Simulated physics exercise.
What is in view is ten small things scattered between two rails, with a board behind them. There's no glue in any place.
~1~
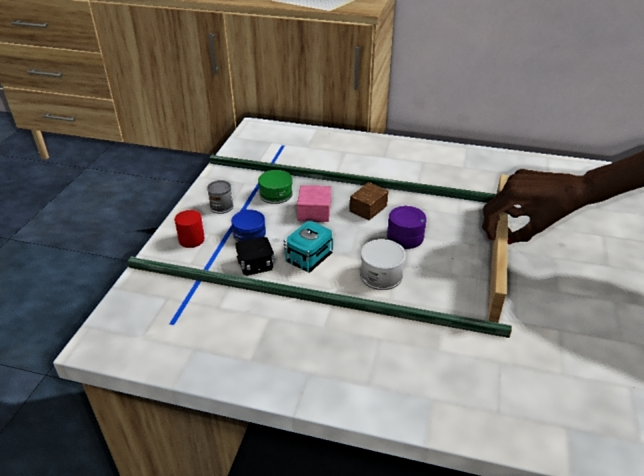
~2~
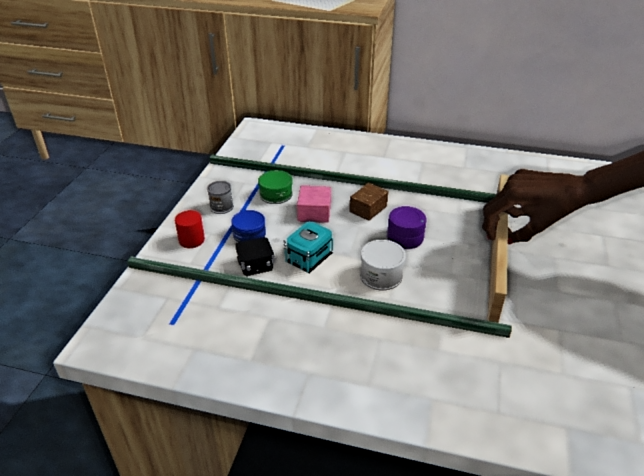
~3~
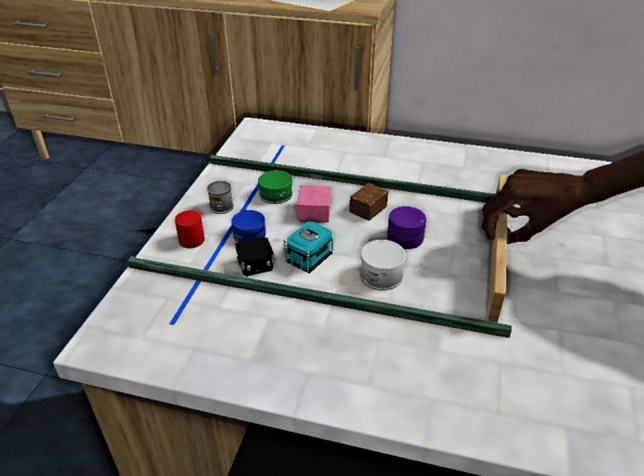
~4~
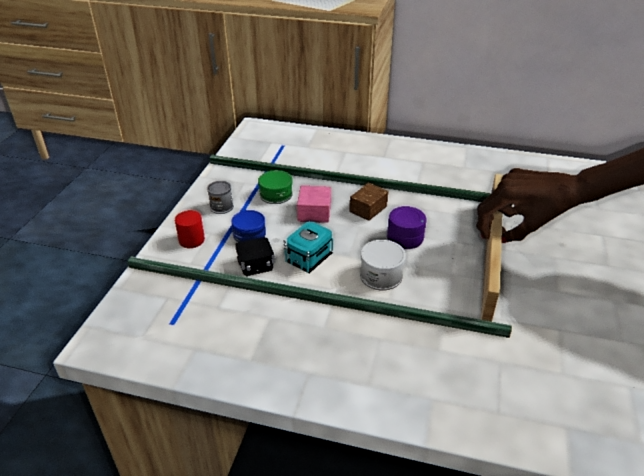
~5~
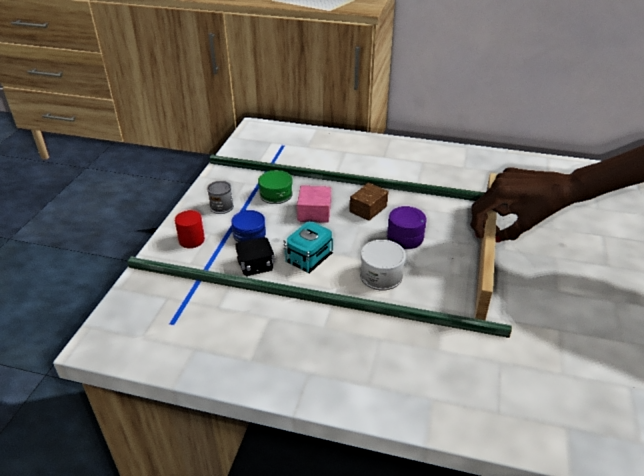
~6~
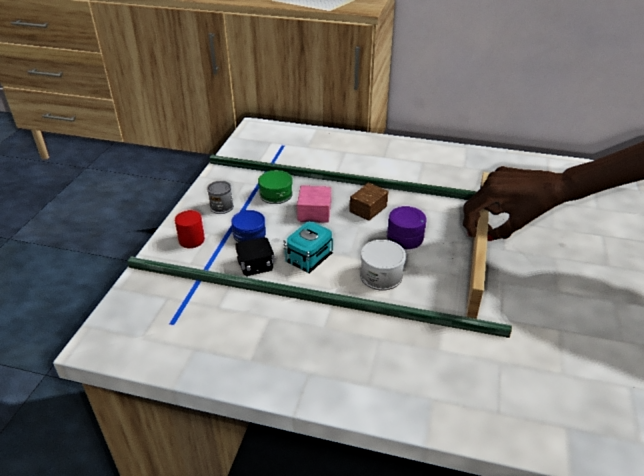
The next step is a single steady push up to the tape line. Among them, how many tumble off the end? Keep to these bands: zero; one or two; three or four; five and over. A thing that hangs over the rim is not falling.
It ends with a lone piece or a pair gone from the top.
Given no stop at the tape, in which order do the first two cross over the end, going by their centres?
The order is the grey tin, then the green pot.
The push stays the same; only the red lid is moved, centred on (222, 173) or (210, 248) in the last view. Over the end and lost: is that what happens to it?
The red lid is lost; survives.
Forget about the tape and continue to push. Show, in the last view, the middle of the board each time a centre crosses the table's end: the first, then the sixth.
At (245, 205) for the first, at (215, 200) for the sixth.
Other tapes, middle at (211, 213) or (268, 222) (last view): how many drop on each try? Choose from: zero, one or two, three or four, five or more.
For the first tape, at least five; for the second, not one.
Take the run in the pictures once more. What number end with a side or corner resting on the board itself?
3 touch it.
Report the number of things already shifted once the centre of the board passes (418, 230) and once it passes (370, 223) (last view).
1 and 4.
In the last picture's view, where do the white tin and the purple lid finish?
In the last picture they sit at about (200, 234) and about (224, 200).
A little later, none off yet; red lid at rest near (190, 229); grey tin at rest near (221, 197); blue tub at rest near (249, 227).
When it is over, the number that fall off is one or two; down, green pot and grey tin.
